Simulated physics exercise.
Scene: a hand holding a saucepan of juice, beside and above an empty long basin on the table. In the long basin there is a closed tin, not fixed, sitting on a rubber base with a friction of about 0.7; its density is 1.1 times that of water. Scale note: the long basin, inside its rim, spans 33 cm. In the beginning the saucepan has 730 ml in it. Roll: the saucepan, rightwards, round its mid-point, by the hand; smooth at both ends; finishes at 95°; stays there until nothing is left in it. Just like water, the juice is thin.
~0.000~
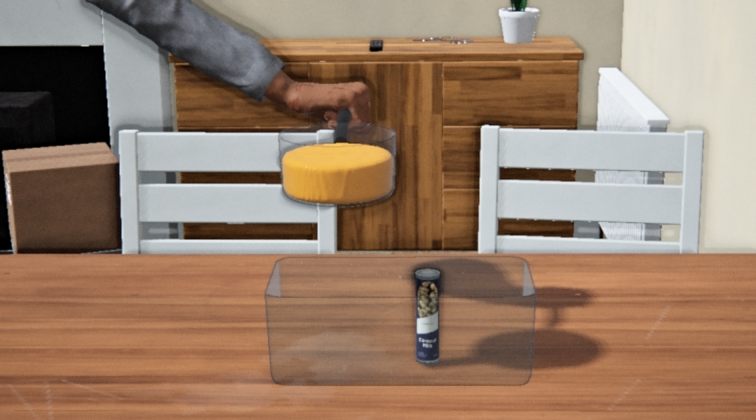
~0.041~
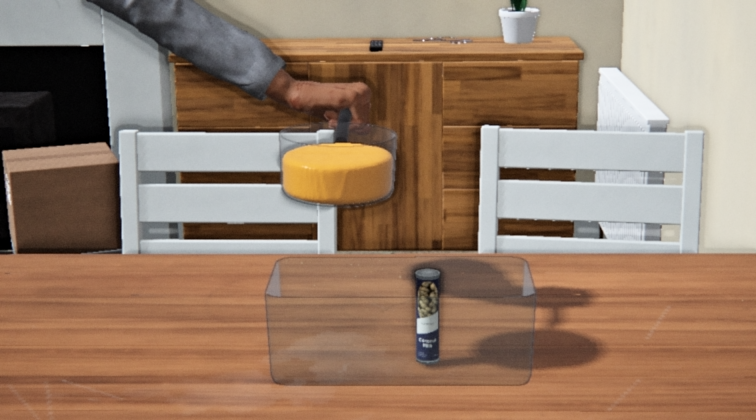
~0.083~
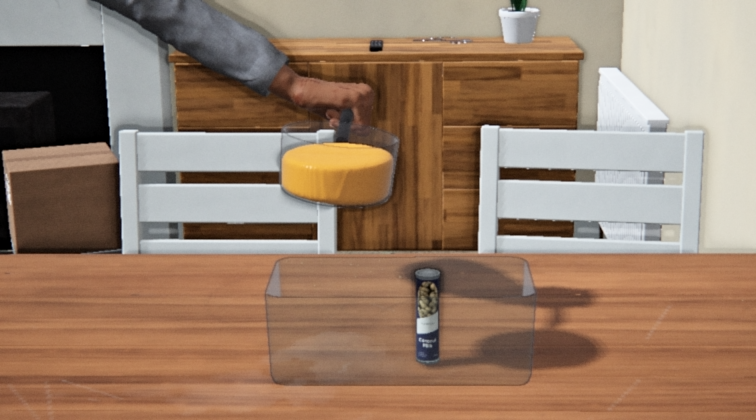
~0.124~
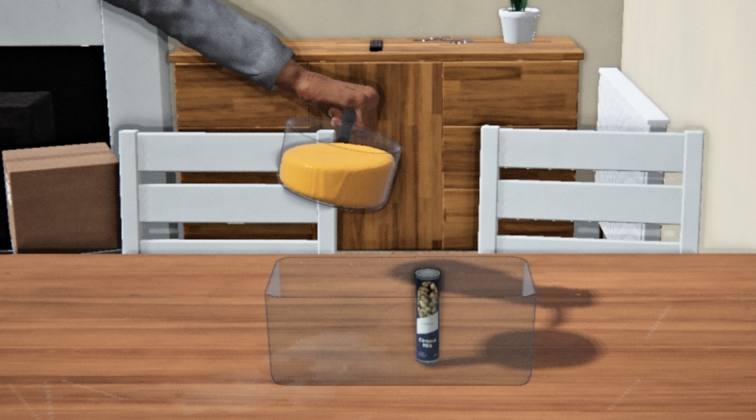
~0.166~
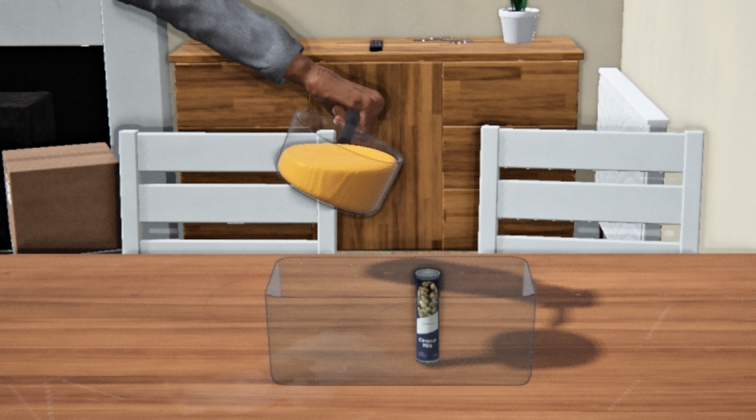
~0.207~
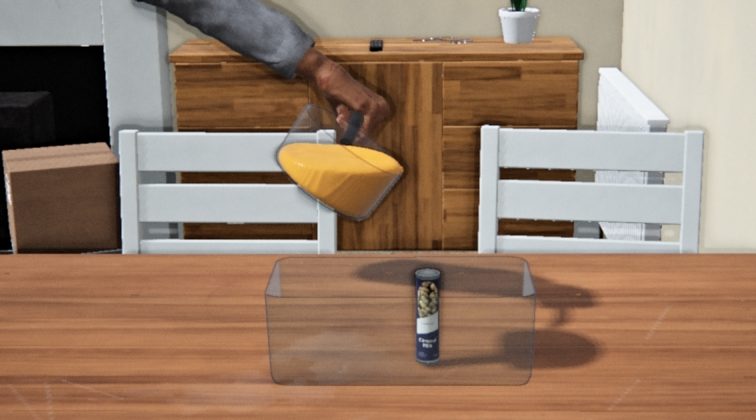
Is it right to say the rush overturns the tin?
Right.
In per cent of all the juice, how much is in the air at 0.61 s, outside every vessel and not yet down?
Something like 10 per cent is in the air then.
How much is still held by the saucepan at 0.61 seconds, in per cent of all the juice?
12 %.
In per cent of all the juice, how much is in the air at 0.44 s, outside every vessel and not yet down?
Close to 50 per cent, I'd say.
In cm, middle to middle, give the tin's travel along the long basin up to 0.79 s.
Near 1 cm of travel.
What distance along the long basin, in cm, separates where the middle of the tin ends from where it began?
Shift of tin centre: Approx. 6.5 cm.
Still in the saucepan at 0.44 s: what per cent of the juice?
Close to 34 percent of the liquid remains at that time.
After 0.44 s the tilt is 93° and 34 per cent is still to pour; the tin stands where it began.
After 0.61 s the tilt is 95° and 12 per cent is still to pour; the tin stands where it began.
After 0.79 s the tilt is 95° and 4 per cent is still to pour; the tin leans 9°.
After 0.99 s the tilt is 95° and 1 per cent is still to pour; the tin leans 32°.
In the end the tin lies on its side.
